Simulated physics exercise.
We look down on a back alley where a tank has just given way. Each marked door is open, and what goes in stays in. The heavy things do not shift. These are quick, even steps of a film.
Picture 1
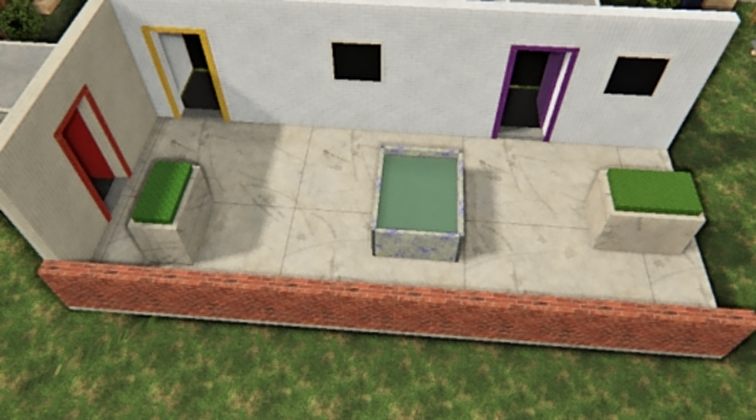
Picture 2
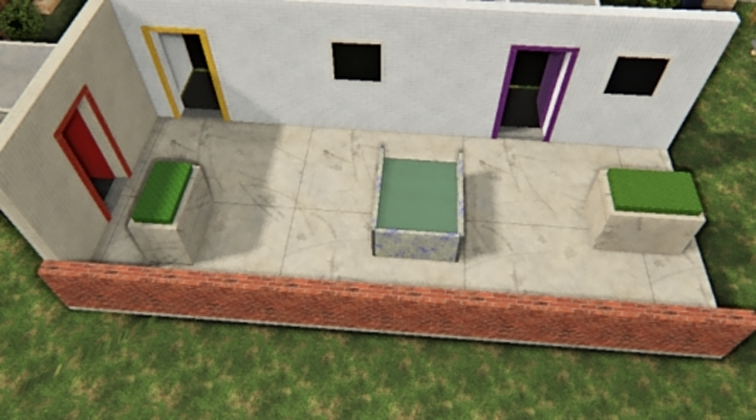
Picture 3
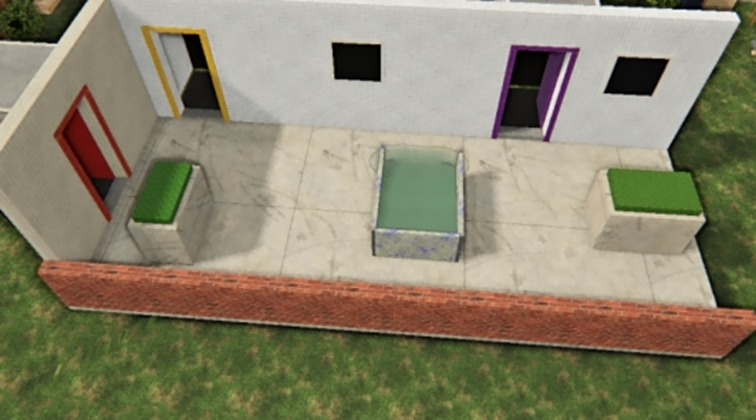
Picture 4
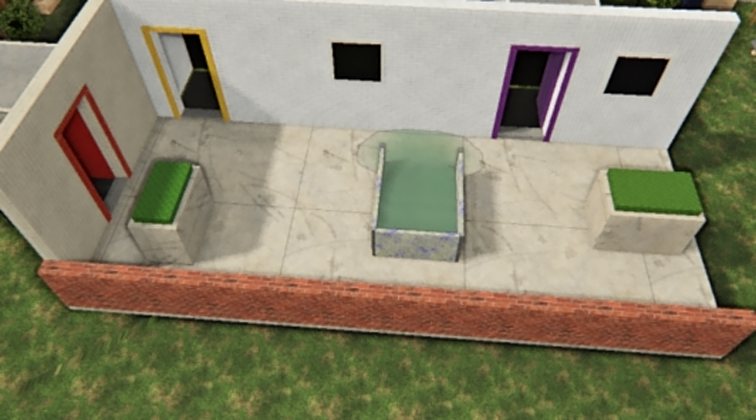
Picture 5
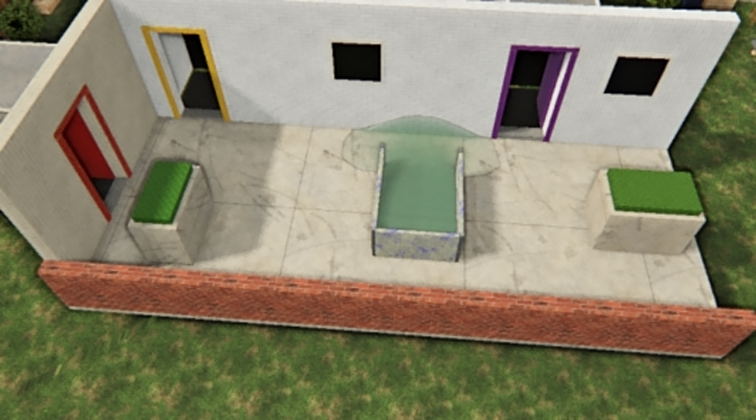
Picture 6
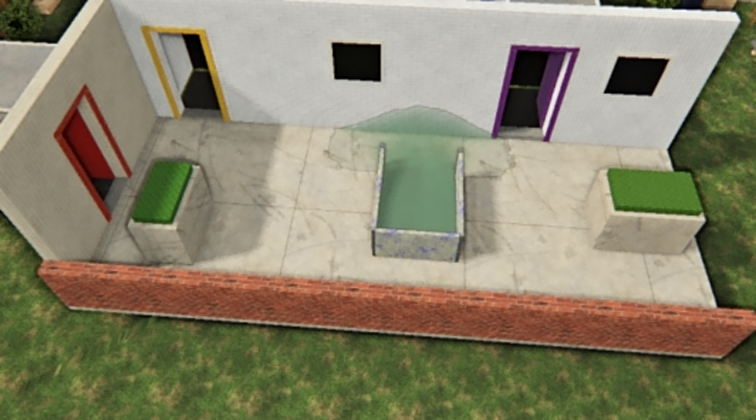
Water pouring from the open far side of a tank in a walled yard, fanning out across the paving toward the white wall.
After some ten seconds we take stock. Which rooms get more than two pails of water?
The purple door holds within the limit; the red door floods; the yellow door holds within the limit.
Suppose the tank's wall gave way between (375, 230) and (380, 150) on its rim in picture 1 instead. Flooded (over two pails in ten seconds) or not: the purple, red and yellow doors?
My reading: Purple door stays under, red door lets more in, yellow door lets more in.
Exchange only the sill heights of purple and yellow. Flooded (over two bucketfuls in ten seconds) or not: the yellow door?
In short: Yellow door keeps below it.
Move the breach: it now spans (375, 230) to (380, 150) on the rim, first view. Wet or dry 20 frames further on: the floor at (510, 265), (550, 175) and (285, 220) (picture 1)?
In turn: Free of water, dry, wet.
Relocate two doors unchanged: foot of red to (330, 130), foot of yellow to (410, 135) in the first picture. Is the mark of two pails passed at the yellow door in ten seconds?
The yellow door takes more.
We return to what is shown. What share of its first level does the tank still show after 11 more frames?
I make it 28 per cent.
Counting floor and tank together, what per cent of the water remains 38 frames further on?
Close to 70 %.
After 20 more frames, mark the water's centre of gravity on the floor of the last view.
Roughly at (382, 178).
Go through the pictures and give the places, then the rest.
The water tank at (419, 191) is whole and still, in the first picture.
The front is at a hidden place, out from the gap on the water tank's far side, in the second picture.
Water pours out on the water tank's far side and has run to (373, 160), in the third picture.
The front is at (386, 132), out from the gap on the water tank's far side, in the fourth picture.
Water pours out on the water tank's far side and has run to (486, 139), in the fifth picture.
The front is at (504, 140), out from the gap on the water tank's far side, in the sixth picture.
A moment on, water covers 15 % of the floor; the purple door wet at the sill, nothing in, the red door not reached, the yellow door not reached.
Next, water covers 35 % of the floor; the purple door under two buckets in, the red door not reached, the yellow door wet at the sill, nothing in.
Then, water covers 55 % of the floor; the purple door under two buckets in, the red door under two buckets in, the yellow door wet at the sill, nothing in.
Later, water covers 65 % of the floor; the purple door under two buckets in, the red door over two buckets in, the yellow door under two buckets in.
In the end, water covers 80 % of the floor; the purple door under two buckets in, the red door over two buckets in, the yellow door under two buckets in.
